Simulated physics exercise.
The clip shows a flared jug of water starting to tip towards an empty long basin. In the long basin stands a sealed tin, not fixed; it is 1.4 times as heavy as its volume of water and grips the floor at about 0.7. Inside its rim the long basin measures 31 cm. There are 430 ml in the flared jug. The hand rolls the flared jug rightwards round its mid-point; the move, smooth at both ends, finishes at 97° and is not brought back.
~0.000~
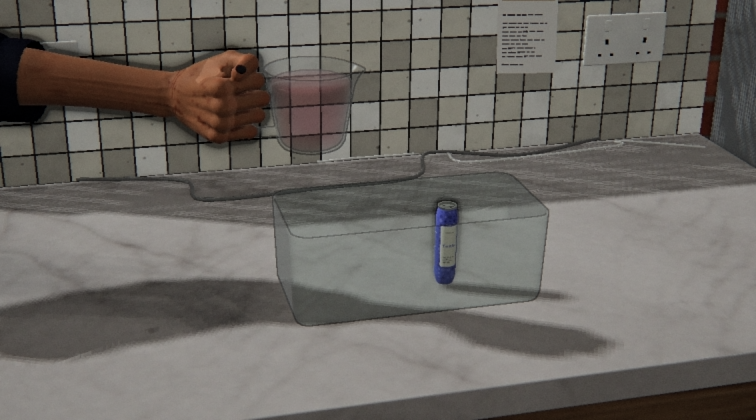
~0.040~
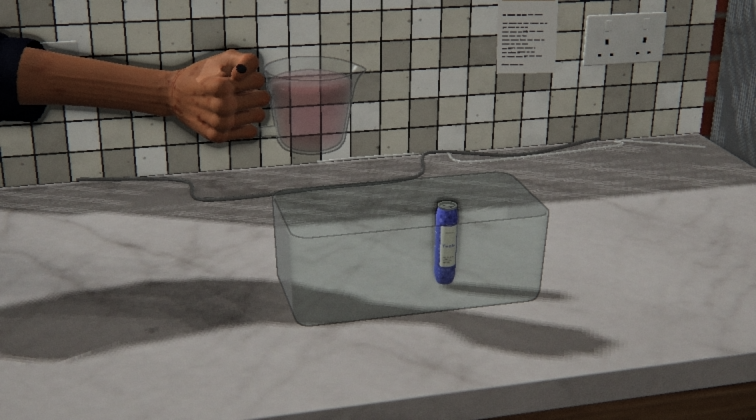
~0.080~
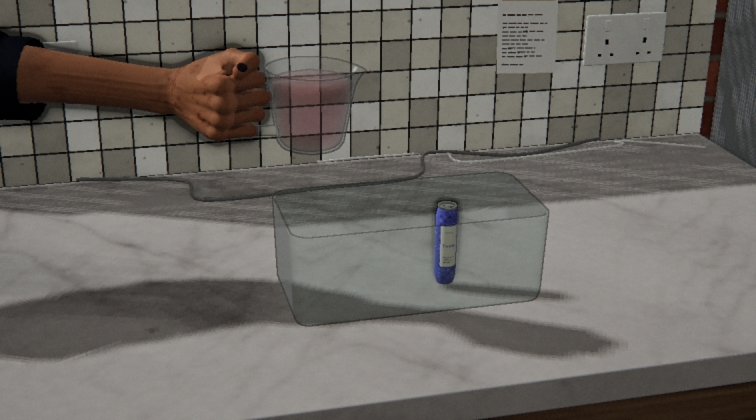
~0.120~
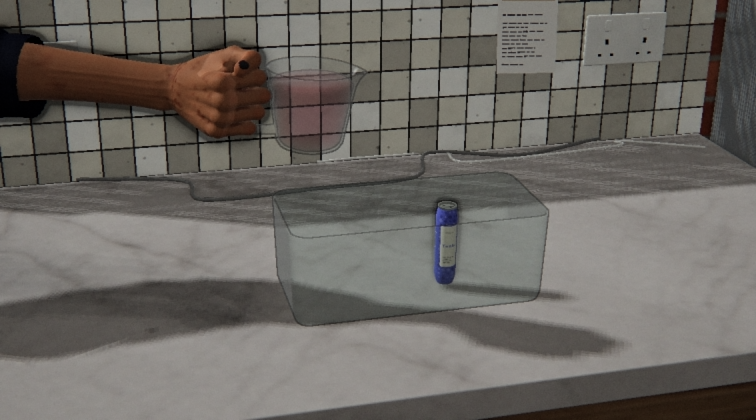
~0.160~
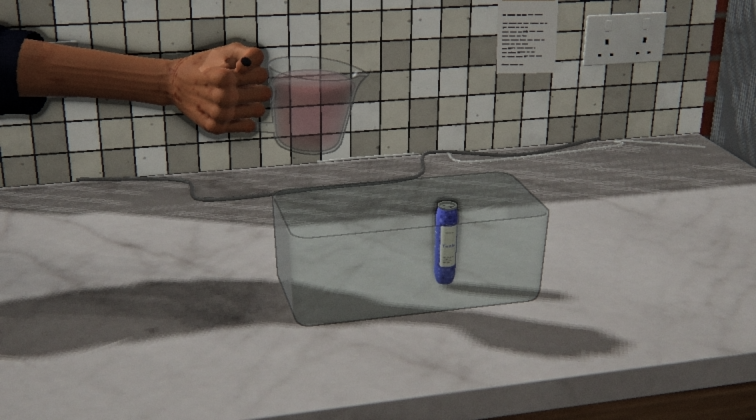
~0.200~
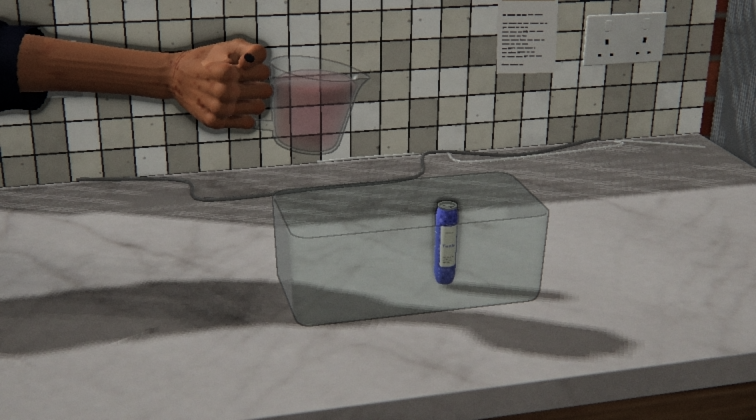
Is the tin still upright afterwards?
The tin stays up.
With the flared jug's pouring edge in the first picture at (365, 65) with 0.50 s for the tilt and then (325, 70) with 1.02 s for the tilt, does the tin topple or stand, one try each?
First it stays up; then it remains upright.
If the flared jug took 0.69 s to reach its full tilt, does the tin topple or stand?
Then it keeps standing.
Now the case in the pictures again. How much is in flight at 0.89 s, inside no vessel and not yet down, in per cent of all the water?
Near 18 in a hundred.
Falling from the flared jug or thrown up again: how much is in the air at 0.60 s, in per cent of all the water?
Near 20 in a hundred.
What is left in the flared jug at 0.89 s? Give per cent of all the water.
Some 18 per cent.
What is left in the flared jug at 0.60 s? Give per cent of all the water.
Some 72 per cent.
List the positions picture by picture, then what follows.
In the first picture, tilt 0°; pouring edge (365, 67); surface from (268, 81) to (352, 76); the long basin's rim runs from (281, 216) to (530, 194); the tin's top is at (447, 209).
In the second picture, tilt 0°; pouring edge (366, 67); surface from (269, 81) to (352, 77).
In the third picture, tilt 1°; pouring edge (366, 68); surface from (269, 81) to (352, 77).
In the fourth picture, tilt 3°; pouring edge (367, 70); surface from (271, 81) to (353, 78).
In the fifth picture, tilt 6°; pouring edge (369, 72); surface from (271, 81) to (354, 78).
In the sixth picture, tilt 9°; pouring edge (370, 75); surface from (273, 81) to (357, 79).
Then, 0.60 s in, the tilt is 61° and 73 per cent is still to pour; the tin stands where it began.
Then, 0.89 s in, the tilt is 93° and 18 per cent is still to pour; the tin stands where it began.
Then, 1.19 s in, the tilt is 97° and 1 per cent is still to pour; the tin stands where it began.
Then, 1.52 s in, the tilt is 97° and 0 per cent is still to pour; the tin stands where it began.
Finally, the tin stands where it began.
